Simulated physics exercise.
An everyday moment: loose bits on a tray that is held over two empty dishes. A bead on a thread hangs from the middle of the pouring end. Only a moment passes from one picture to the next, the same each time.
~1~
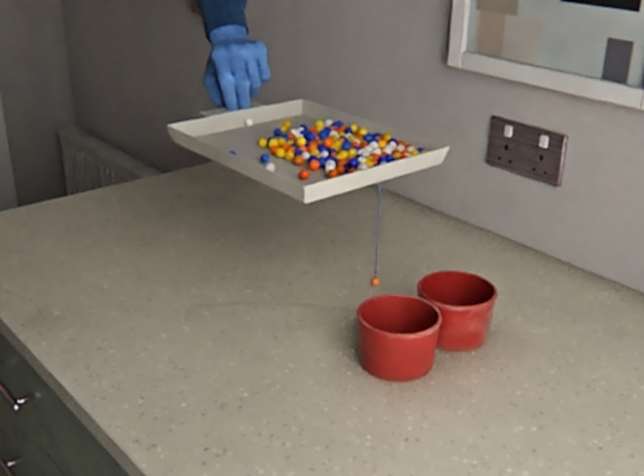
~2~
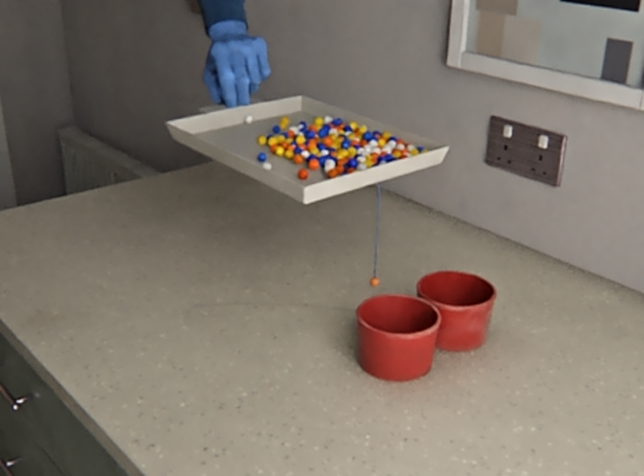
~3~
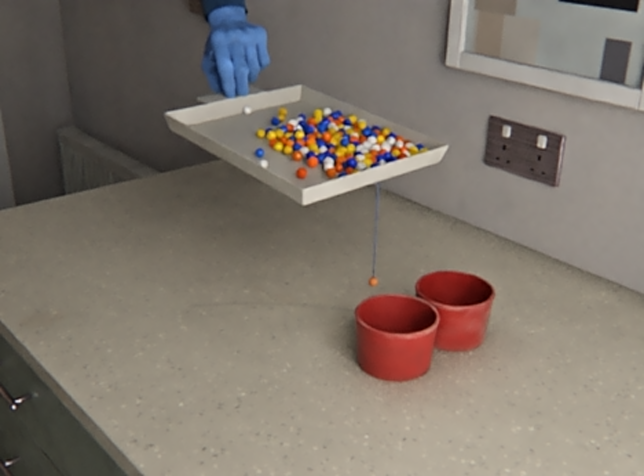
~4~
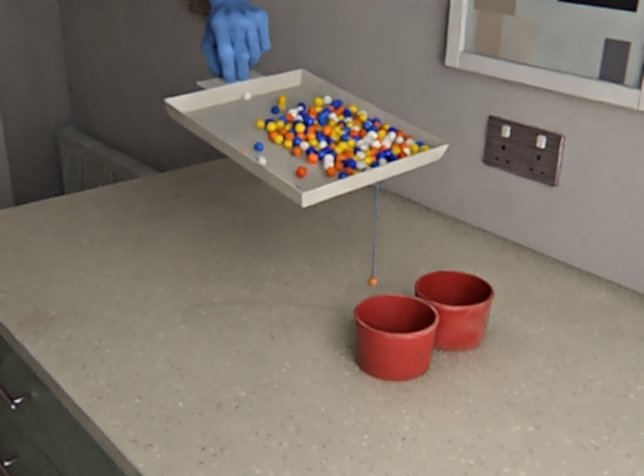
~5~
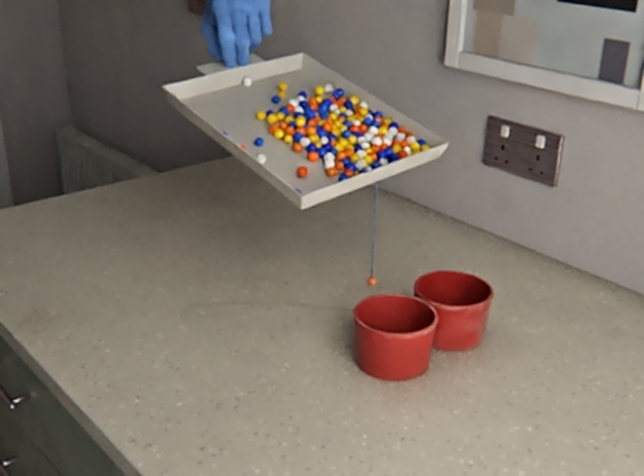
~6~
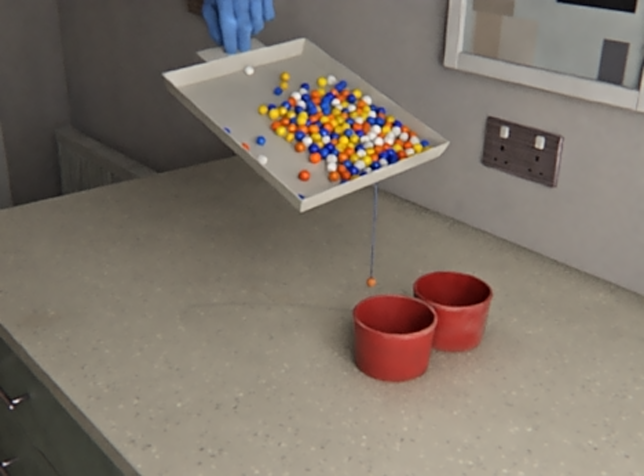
The clip shows a blue-gloved hand holding a pale tray of small colourful beads above two red dishes on a counter, gradually tilting it toward its near edge as the beads shift slightly and a hanging orange bead stays nearly still.
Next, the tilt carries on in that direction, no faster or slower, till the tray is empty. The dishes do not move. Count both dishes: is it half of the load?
They take only the smaller part between them.
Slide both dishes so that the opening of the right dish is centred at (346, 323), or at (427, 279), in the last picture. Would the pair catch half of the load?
The first try: Most of it. The second: Not half.
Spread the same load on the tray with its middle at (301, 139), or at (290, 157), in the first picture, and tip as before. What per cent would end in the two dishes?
About 20 and 20 per cent.
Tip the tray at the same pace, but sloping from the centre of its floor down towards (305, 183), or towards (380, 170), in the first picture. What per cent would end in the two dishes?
Roughly 0 per cent, and 90 per cent.
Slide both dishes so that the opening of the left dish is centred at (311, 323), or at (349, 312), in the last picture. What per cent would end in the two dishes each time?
The first gives 40 %, the second 30 %.
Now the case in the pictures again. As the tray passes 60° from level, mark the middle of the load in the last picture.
Near (353, 162).
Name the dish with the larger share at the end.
The winner is the left dish.
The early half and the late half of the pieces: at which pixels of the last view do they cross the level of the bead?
First near (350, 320), later near (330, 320).
Soon, tray tipped steeply; nearly all on the tray; a small part in the air.
A while on, tray tipped right over; a small part on the tray; about a quarter in the left dish; about half outside both; about a quarter in the air.
Towards the end, tray tipped past a quarter turn; about a quarter in the left dish; most outside both.
Finally, tray tipped past a quarter turn; about a quarter in the left dish; none in the right dish; most outside both.
